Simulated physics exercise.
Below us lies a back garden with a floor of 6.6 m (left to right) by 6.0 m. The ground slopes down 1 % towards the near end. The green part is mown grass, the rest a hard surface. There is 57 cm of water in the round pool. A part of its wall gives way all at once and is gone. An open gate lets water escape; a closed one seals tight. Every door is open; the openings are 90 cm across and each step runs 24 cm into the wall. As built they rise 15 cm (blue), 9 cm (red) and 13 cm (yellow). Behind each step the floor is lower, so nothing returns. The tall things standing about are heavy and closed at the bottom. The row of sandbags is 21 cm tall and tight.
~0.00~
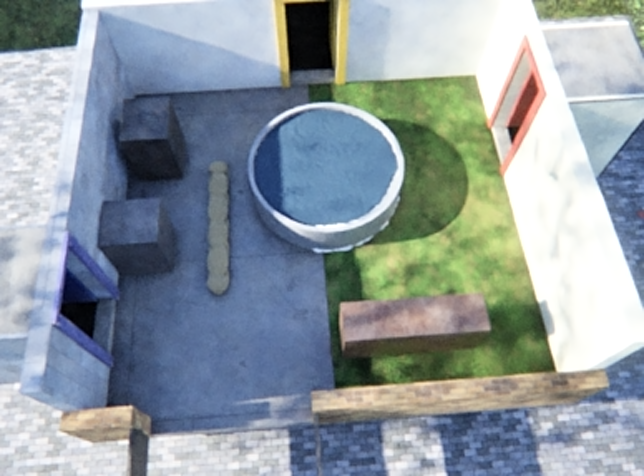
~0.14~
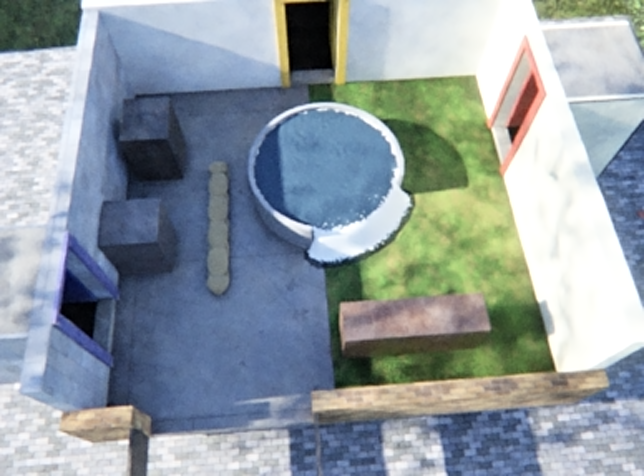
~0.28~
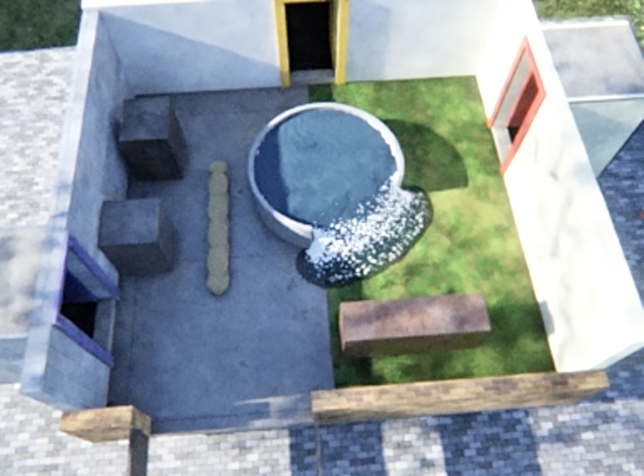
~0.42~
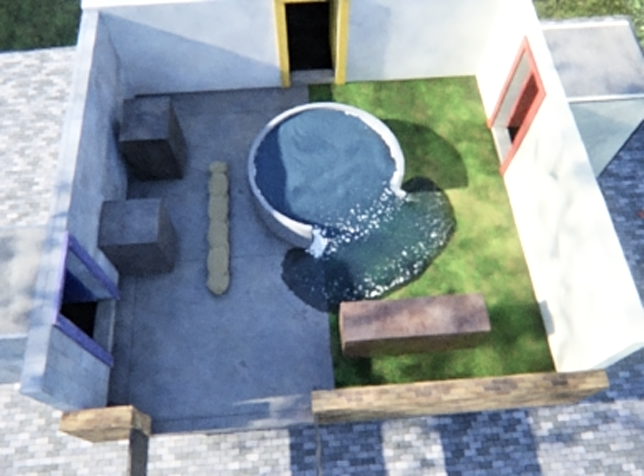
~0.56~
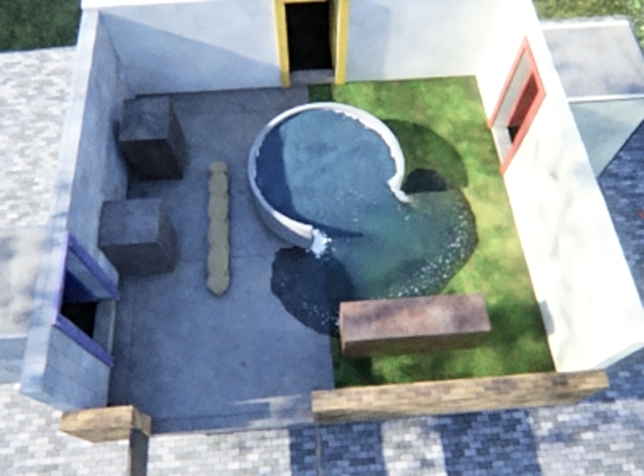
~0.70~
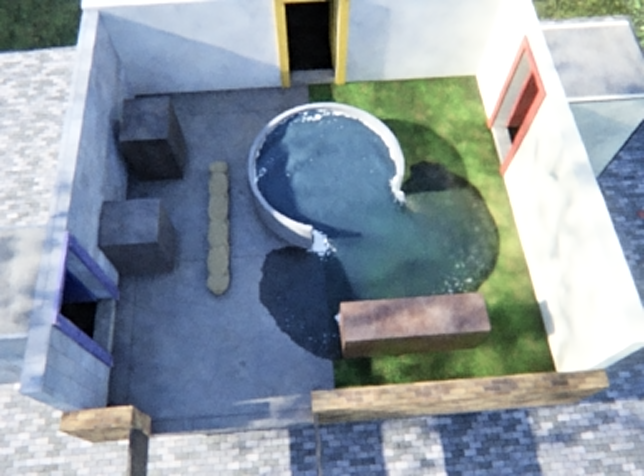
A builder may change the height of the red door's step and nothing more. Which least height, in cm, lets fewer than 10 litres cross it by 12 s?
It would have to be roughly 6.5 cm high.
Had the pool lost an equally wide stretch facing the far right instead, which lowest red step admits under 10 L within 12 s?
Then roughly 22 cm.
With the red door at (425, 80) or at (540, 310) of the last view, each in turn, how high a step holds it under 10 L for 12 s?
Roughly 6.5 and 27 cm.
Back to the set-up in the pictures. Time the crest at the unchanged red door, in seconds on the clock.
Around 3.4 s.
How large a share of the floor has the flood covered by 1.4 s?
About 30 per cent.
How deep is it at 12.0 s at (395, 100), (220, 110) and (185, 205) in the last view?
Roughly 6, 3 and 2 cm, in turn.
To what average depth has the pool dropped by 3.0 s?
Roughly 19 cm on average.
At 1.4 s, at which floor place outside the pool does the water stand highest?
Near (407, 312).
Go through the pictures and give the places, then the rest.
The first picture shows still water, 57 cm deep, in the round pool at (326, 166); the red door at (514, 112) is dry.
In the second picture, the front is at (409, 211), 0.3 m from the gap at (368, 229); 0.5 m2 of floor is wet, 57 cm left at the back.
In the third picture, the front is at (428, 219), 0.7 m from the gap at (368, 231); 1.4 m2 of floor is wet, 57 cm left at the back.
In the fourth picture, the front is at (449, 233), 1.1 m from the gap at (367, 231); 3.0 m2 of floor is wet, 57 cm left at the back.
In the fifth picture, the gap is at (367, 232), the front 1.5 m out at (470, 248); the back of the round pool holds 56 cm.
In the sixth picture, the front is at (489, 267), 1.9 m from the gap at (367, 232); 6.3 m2 of floor is wet, 53 cm left at the back; 1.0 m in a straight line remain to the red door at (514, 112).
After 1.4 s water covers 30 % of the floor, deepest (38 cm) near (407, 312); it has not reached the red door.
After 3.0 s water covers 50 % of the floor, deepest (33 cm) near (554, 384); 6 cm at the red door, 0 litres in over its 9 cm step.
After 12.0 s water covers 95 % of the floor, deepest (8 cm) near (530, 386); 6 cm at the red door, 0 litres in over its 9 cm step.
At the red door as built, the water arrived by 2.6 s and peaked near 9 cm at 3.4 s.
Run again over the same 12 s with other heights there, 21 litres in over 5.5 cm, 5 litres over 7 cm. The limit of 10 litres is kept from about 6.5 cm up.
